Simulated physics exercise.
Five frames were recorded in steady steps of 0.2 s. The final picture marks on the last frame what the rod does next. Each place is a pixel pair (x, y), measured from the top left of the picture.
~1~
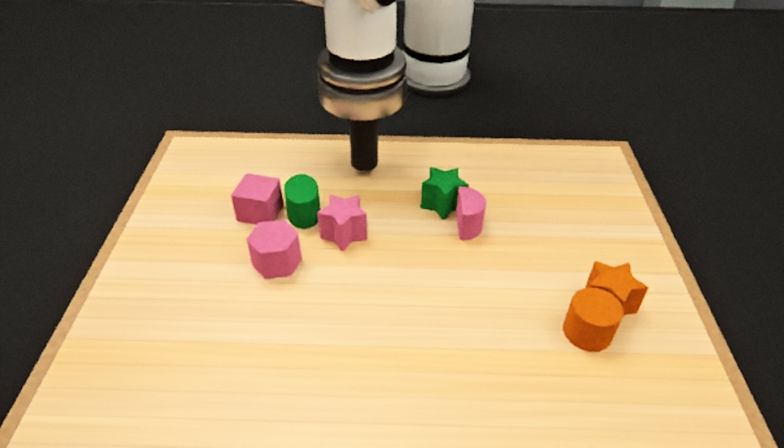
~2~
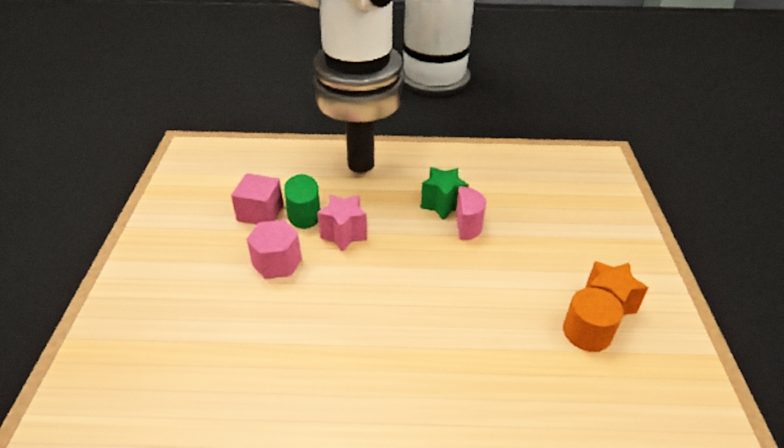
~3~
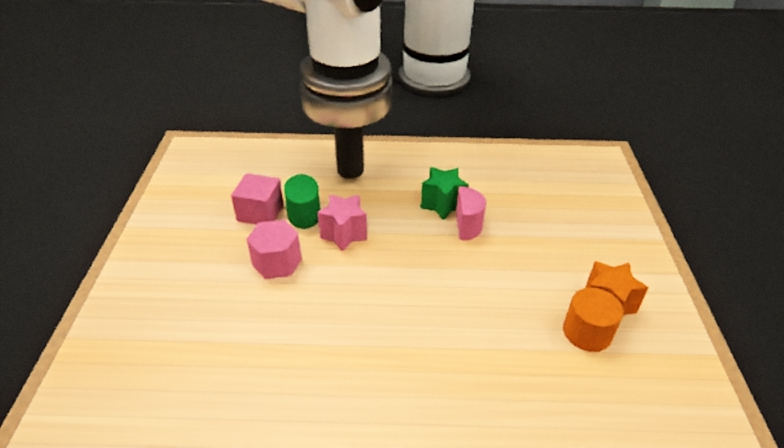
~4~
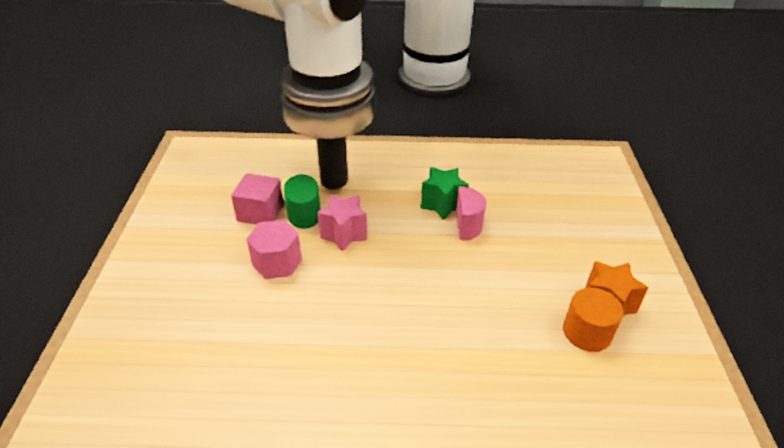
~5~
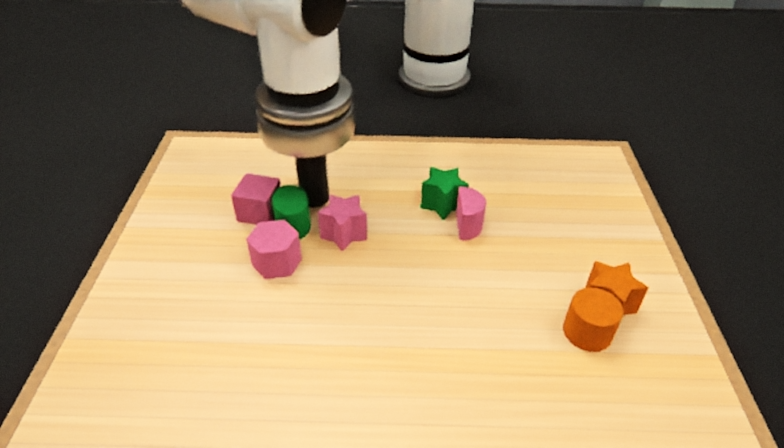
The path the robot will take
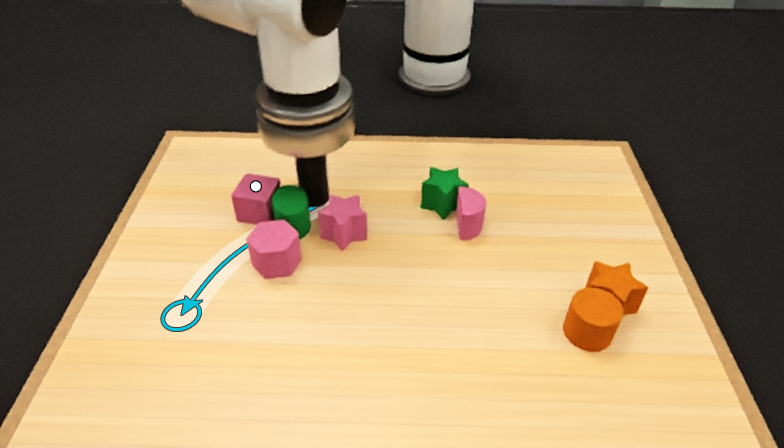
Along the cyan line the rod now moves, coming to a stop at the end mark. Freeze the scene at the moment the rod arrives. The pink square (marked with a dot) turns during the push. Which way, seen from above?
Viewed from the top, it goes clockwise.
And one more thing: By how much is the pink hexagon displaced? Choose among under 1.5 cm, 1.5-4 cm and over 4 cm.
Above 4 cm.
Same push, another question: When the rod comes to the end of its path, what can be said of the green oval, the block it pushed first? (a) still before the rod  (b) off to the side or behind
The one that fits is b, off to the side or behind.
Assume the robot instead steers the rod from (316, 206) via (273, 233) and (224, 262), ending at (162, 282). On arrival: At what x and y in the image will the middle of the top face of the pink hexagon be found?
Put as a pixel place, it's (265, 277).
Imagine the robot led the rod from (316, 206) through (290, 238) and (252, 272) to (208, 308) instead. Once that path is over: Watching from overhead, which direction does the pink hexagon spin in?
Short answer: Counterclockwise.
The line goes from (316, 206) by way of (268, 233) and (220, 267) to (181, 315); the dot is on the pink square.
On the path given first. One third of the way, rod at (266, 226); pink square at (247, 187), turned 25° clockwise; pink hexagon at (269, 261), turned 15° clockwise; green oval at (261, 230), turned 75° anticlockwise.
Two thirds of the way, rod at (217, 260); pink square at (247, 187), turned 30° clockwise; pink hexagon at (276, 274); green oval at (239, 258).
At the end, rod at (179, 308); pink square at (247, 187), turned 30° clockwise; pink hexagon at (277, 275); green oval at (235, 264), turned 180° anticlockwise; pink star unmoved.
